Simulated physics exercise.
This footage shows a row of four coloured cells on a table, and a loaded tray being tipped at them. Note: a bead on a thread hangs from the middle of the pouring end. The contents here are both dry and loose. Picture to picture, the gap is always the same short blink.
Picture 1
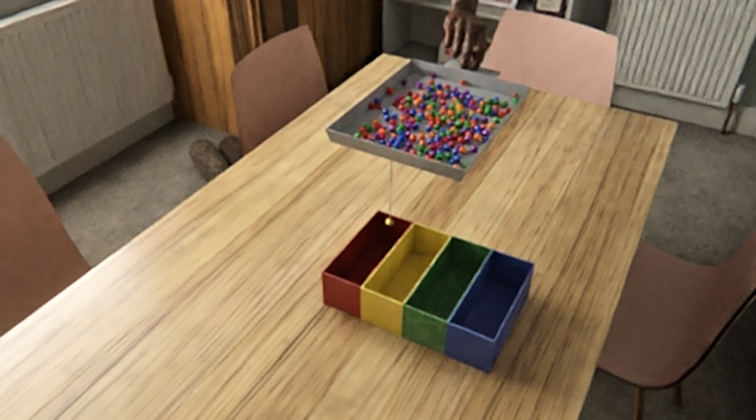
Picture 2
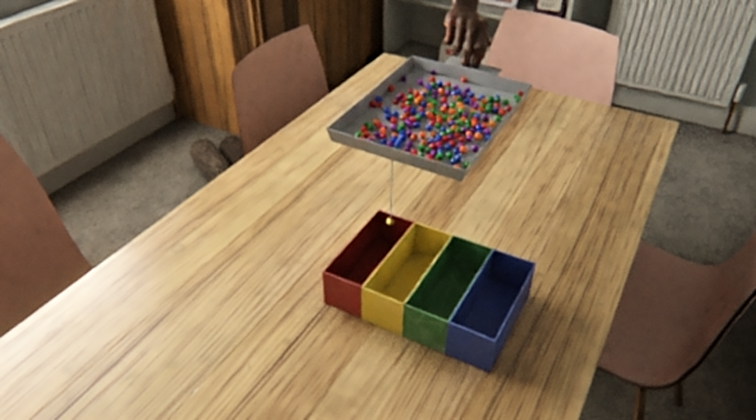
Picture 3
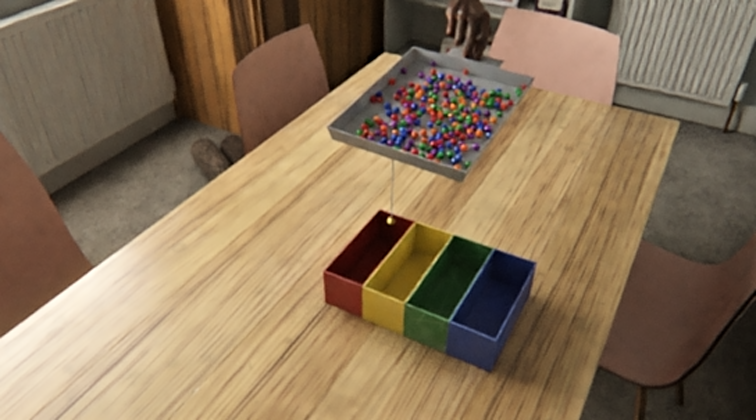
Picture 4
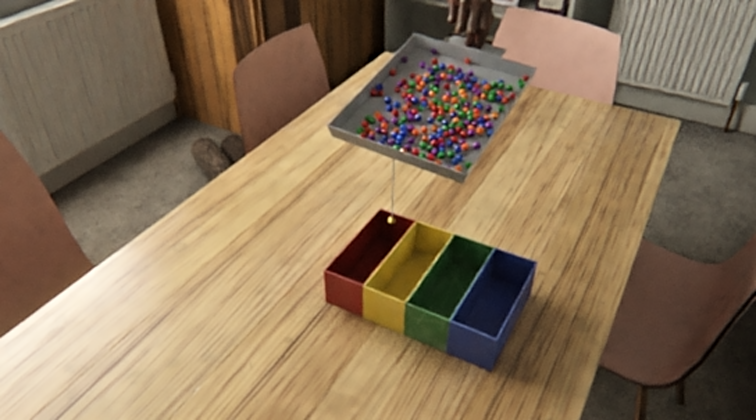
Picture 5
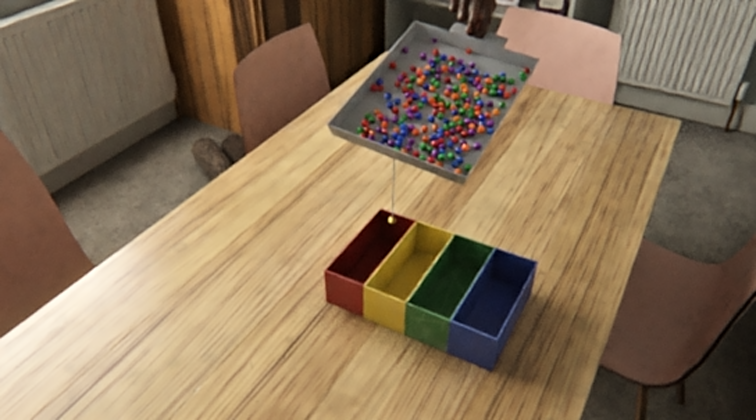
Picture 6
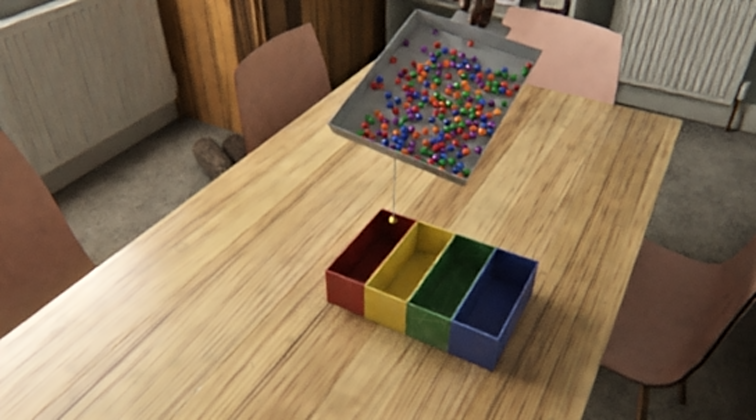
To begin with, a hand holds the far side of a grey tray of colourful beads, nearly level behind red, yellow, green and blue cells on a wooden table. The far side then rises steadily, tilting the tray toward the cells, its right front corner lowest, and the beads begin shifting inside.
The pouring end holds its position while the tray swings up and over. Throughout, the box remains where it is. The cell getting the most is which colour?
It is green.
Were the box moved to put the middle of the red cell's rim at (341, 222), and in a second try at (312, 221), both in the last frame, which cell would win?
First place: That blue cell; second place: The blue one.
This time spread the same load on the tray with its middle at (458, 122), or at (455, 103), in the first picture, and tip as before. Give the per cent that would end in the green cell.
First some 60, then 70 per cent.
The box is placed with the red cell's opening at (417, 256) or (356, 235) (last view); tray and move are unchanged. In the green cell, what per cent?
0 %, then 70 %.
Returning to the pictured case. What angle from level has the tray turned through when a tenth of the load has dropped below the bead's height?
Angle reached: About 70°.
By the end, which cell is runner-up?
That is the yellow cell.
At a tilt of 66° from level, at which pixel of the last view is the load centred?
Centre estimate: (442, 166).
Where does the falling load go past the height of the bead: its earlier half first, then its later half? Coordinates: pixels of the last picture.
Around (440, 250) and then (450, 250).
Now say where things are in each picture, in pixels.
In the first frame, corners of the pouring end at (330, 128) and (463, 167), level; middle of the load at (438, 119), round plastic beads; bead on its thread at (390, 222); red cell at (342, 292); yellow cell at (382, 309); green cell at (424, 326); blue cell at (469, 345).
In the second frame, corners of the pouring end at (331, 127) and (463, 168), level; middle of the load at (439, 118).
In the third frame, corners of the pouring end at (331, 126) and (464, 169), tipped barely, lowest at the right corner; middle of the load at (440, 114).
In the fourth frame, corners of the pouring end at (331, 124) and (464, 171), tipped a little, lowest at the right corner; middle of the load at (441, 109).
In the fifth frame, corners of the pouring end at (331, 123) and (464, 174), tipped a little, lowest at the right corner; middle of the load at (442, 105), a small part on the move.
In the sixth frame, corners of the pouring end at (332, 122) and (465, 176), tipped clearly, lowest at the right corner; middle of the load at (443, 104), nearly all on the move; red cell at (345, 290); yellow cell at (385, 307); green cell at (428, 324); blue cell at (473, 343).
Soon after the last picture, tray tipped steeply; most on the tray; a small part in the green cell; a stray few in the yellow cell; a stray few in the red cell; a small part falling or outside the box.
A little later, tray tipped past a quarter turn; a stray few on the tray; about half in the green cell; about a third in the yellow cell; a stray few in the red cell; a stray few in the blue cell; a small part falling or outside the box.
Later still, tray tipped past a quarter turn; about two thirds in the green cell; about a third in the yellow cell; a stray few in the red cell; a stray few in the blue cell; a stray few falling or outside the box.
At rest, tray tipped past a quarter turn; about two thirds in the green cell; about a third in the yellow cell; a stray few in the red cell; a stray few in the blue cell; a stray few outside the box.
